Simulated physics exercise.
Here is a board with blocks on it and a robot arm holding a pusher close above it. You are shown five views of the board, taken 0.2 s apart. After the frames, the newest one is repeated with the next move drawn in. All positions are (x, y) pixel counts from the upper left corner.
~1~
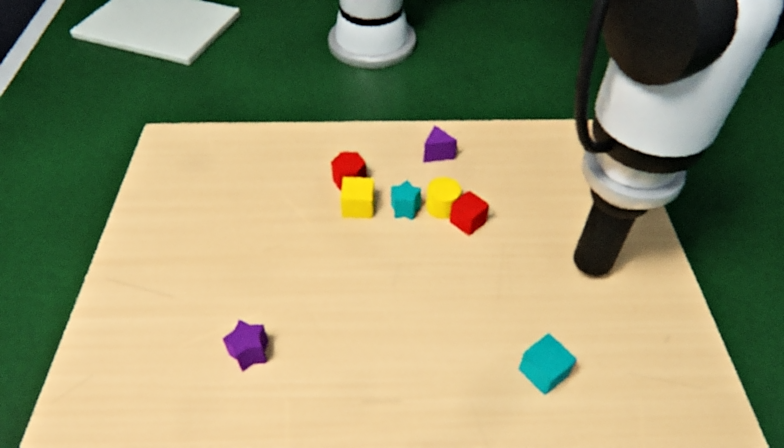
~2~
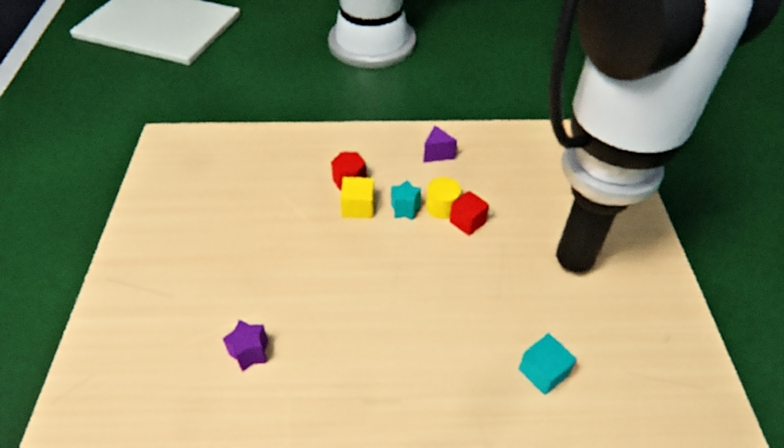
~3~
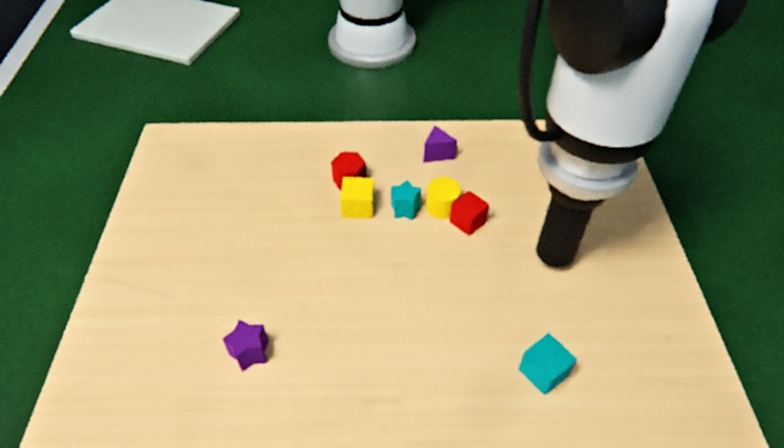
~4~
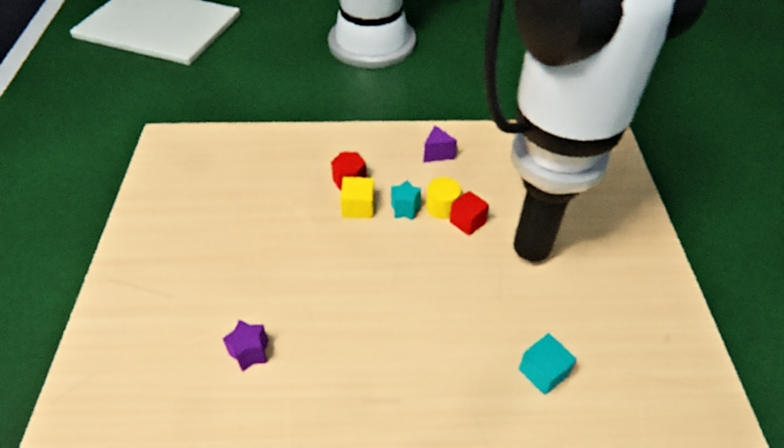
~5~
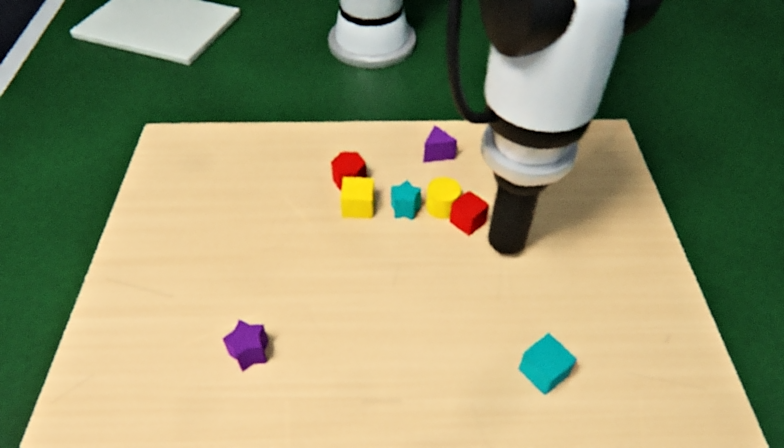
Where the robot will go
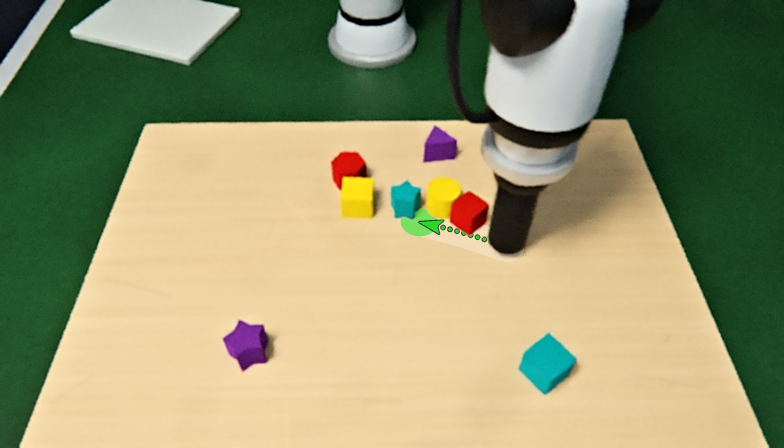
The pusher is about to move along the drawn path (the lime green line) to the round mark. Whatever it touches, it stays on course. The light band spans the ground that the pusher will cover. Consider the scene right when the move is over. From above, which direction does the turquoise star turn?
Bird's-eye view: Counterclockwise.
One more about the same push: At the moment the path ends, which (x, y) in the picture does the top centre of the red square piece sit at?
The middle of its top is at (419, 180).
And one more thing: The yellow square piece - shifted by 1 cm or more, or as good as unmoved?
That one stays where it is.
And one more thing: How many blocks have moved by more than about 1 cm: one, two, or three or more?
At least three of them.
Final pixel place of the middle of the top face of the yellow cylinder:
By then it is at (414, 159).
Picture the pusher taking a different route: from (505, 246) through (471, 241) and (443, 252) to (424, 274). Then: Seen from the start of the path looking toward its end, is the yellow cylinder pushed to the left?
My answer is no.
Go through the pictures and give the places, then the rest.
The first frame shows lower end of the pusher at (593, 261), tops of blocks, yellow square piece at (357, 188), turquoise star at (406, 191), yellow cylinder at (444, 188), red square piece at (471, 204).
The second frame shows pusher at (575, 257), blocks as before.
The third frame shows pusher at (555, 252), blocks as before.
The fourth frame shows pusher at (532, 247), blocks as before.
The fifth frame shows pusher at (506, 240), yellow square piece at (357, 188), turquoise star at (406, 191), yellow cylinder at (444, 188), red square piece at (471, 204).
The drawn path runs from (505, 246) via (476, 237) and (448, 229), ending at (419, 222).
The first path, step by step. Halfway along, pusher at (462, 225); yellow cylinder at (426, 174); red square piece at (445, 193), turned 20° clockwise.
At the end, pusher at (420, 215); yellow square piece not moved; turquoise star at (392, 189), turned 35° anticlockwise; yellow cylinder at (414, 159); red square piece at (419, 180), turned 45° clockwise.
